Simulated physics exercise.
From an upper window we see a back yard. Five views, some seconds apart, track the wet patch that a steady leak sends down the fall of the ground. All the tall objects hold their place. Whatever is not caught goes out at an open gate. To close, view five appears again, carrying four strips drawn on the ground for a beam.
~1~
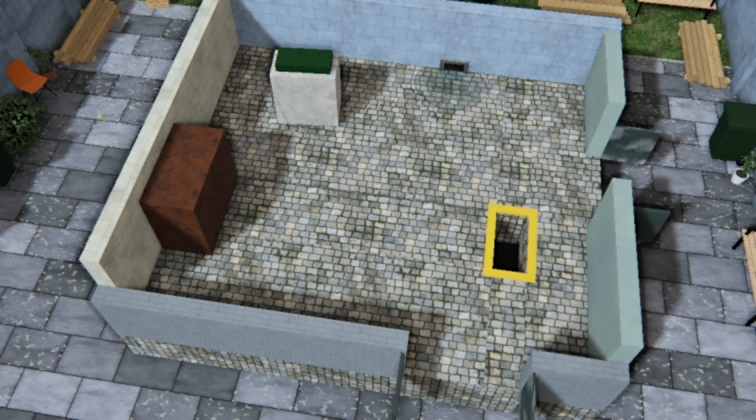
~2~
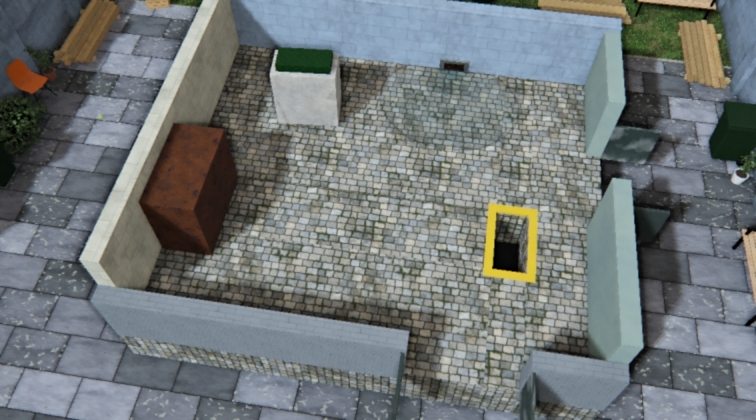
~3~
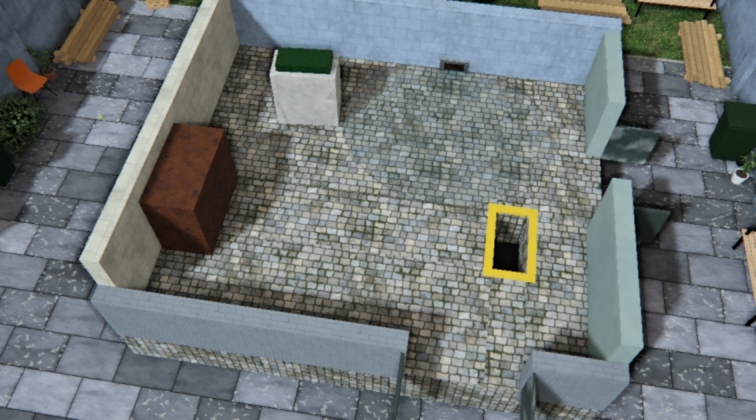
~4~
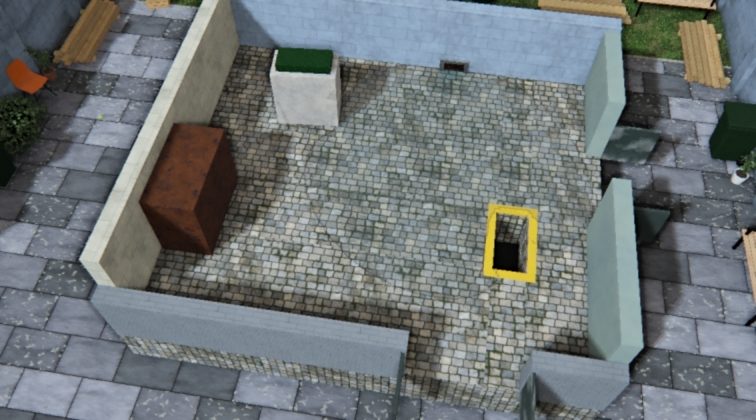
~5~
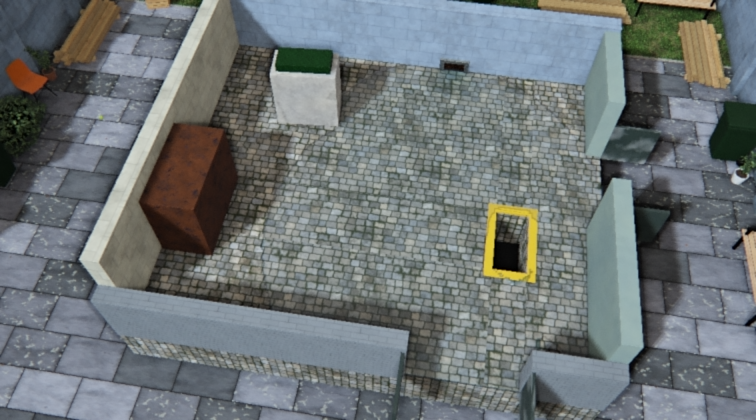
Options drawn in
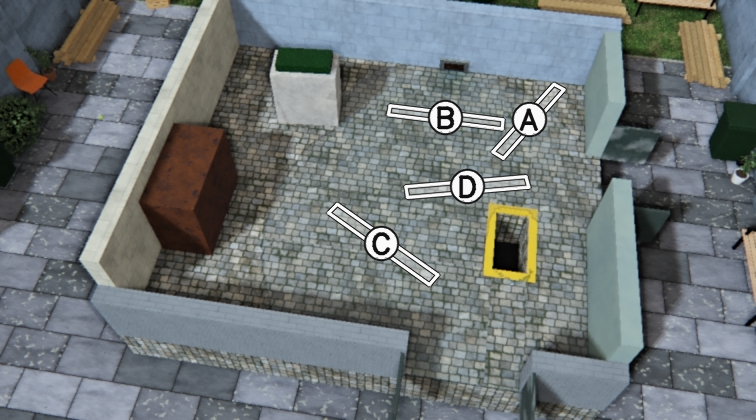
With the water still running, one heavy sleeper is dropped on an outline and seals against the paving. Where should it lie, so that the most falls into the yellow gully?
Best: C.
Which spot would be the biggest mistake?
D it is.
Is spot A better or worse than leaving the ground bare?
Spot A is worse.
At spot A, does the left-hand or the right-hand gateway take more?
More leaves on the left.
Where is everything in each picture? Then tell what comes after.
The first picture shows outfall at (454, 66); yellow gully at (511, 242); open gate at (463, 365); open gate at (586, 191); 3 % of the ground under water, visible out to (441, 102); yellow gully still dry.
In the second picture, 10 % of the ground under water, visible out to (417, 138); yellow gully still dry.
In the third picture, 23 % of the ground under water, visible out to (486, 200); yellow gully still dry.
In the fourth picture, 40 % of the ground under water, visible out to (406, 285); yellow gully taking water.
In the fifth picture, 58 % of the ground under water, visible out to (587, 331); yellow gully taking water.
In white, A from (498, 155) to (558, 86); B from (389, 110) to (502, 124); C from (333, 208) to (433, 279); D from (406, 192) to (527, 181).
With A, about 17 % of the stream goes into the yellow gully, about 81 % out by the gates.
With B, about 14 % of the stream goes into the yellow gully, about 84 % out by the gates.
With C, about 27 % of the stream goes into the yellow gully, about 71 % out by the gates.
With D, about 3 % of the stream goes into the yellow gully, about 95 % out by the gates.
